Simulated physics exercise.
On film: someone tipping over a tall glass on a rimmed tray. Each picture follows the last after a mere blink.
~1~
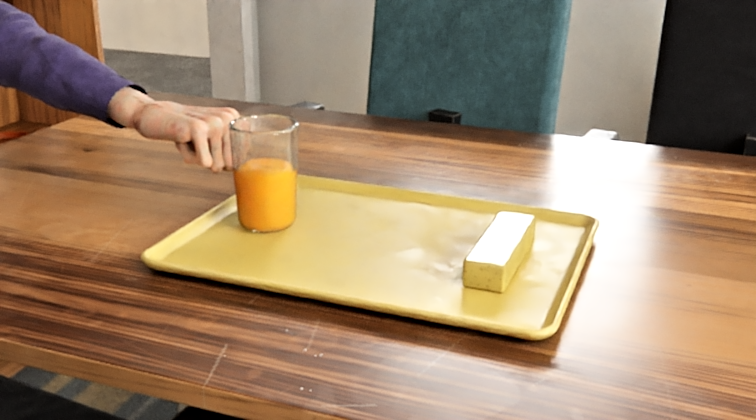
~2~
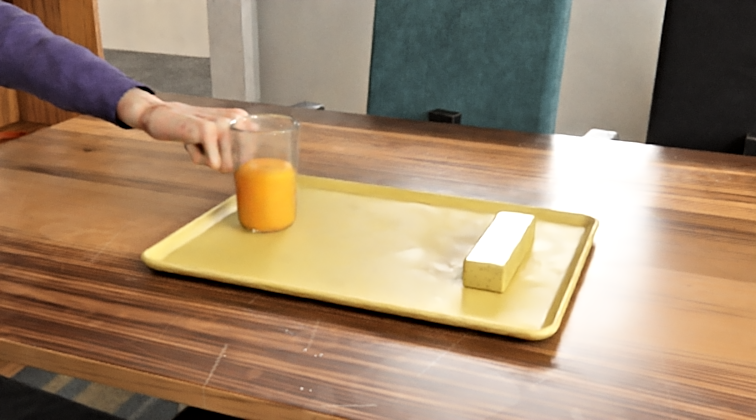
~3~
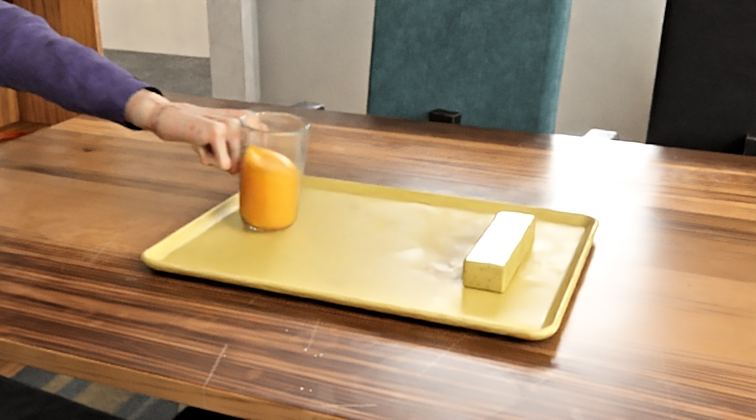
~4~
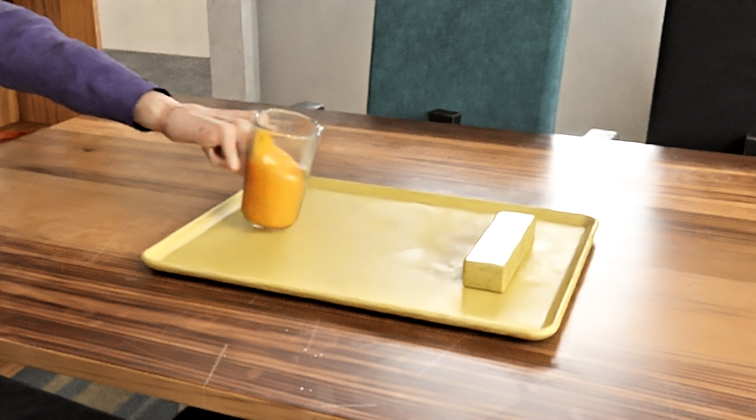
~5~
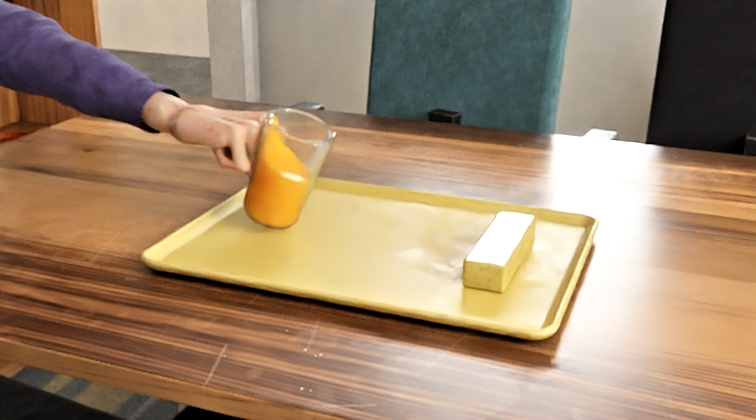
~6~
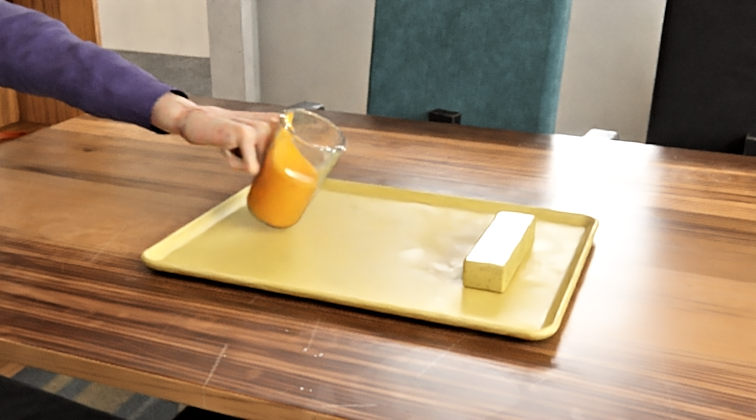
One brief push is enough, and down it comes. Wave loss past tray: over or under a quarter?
The tray sheds less than a quarter of the liquid.
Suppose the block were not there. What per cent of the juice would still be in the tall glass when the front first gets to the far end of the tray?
Roughly 55 %, give or take.
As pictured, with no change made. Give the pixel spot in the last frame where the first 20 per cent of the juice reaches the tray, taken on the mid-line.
About (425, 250).
A moment on, the tall glass lies on its side and 100 per cent is in the glass, 0 on the tray and 0 above or beyond its rim.
Next, the tall glass lies on its side and 53 per cent is in the glass, 29 on the tray and 18 above or beyond its rim.
Then the tall glass lies on its side and 27 per cent is in the glass, 39 on the tray and 34 above or beyond its rim.
Later the tall glass lies on its side and 15 per cent is in the glass, 72 on the tray and 13 above or beyond its rim.
Finally, 88 per cent is held by tray and glass, 12 is off the tray.
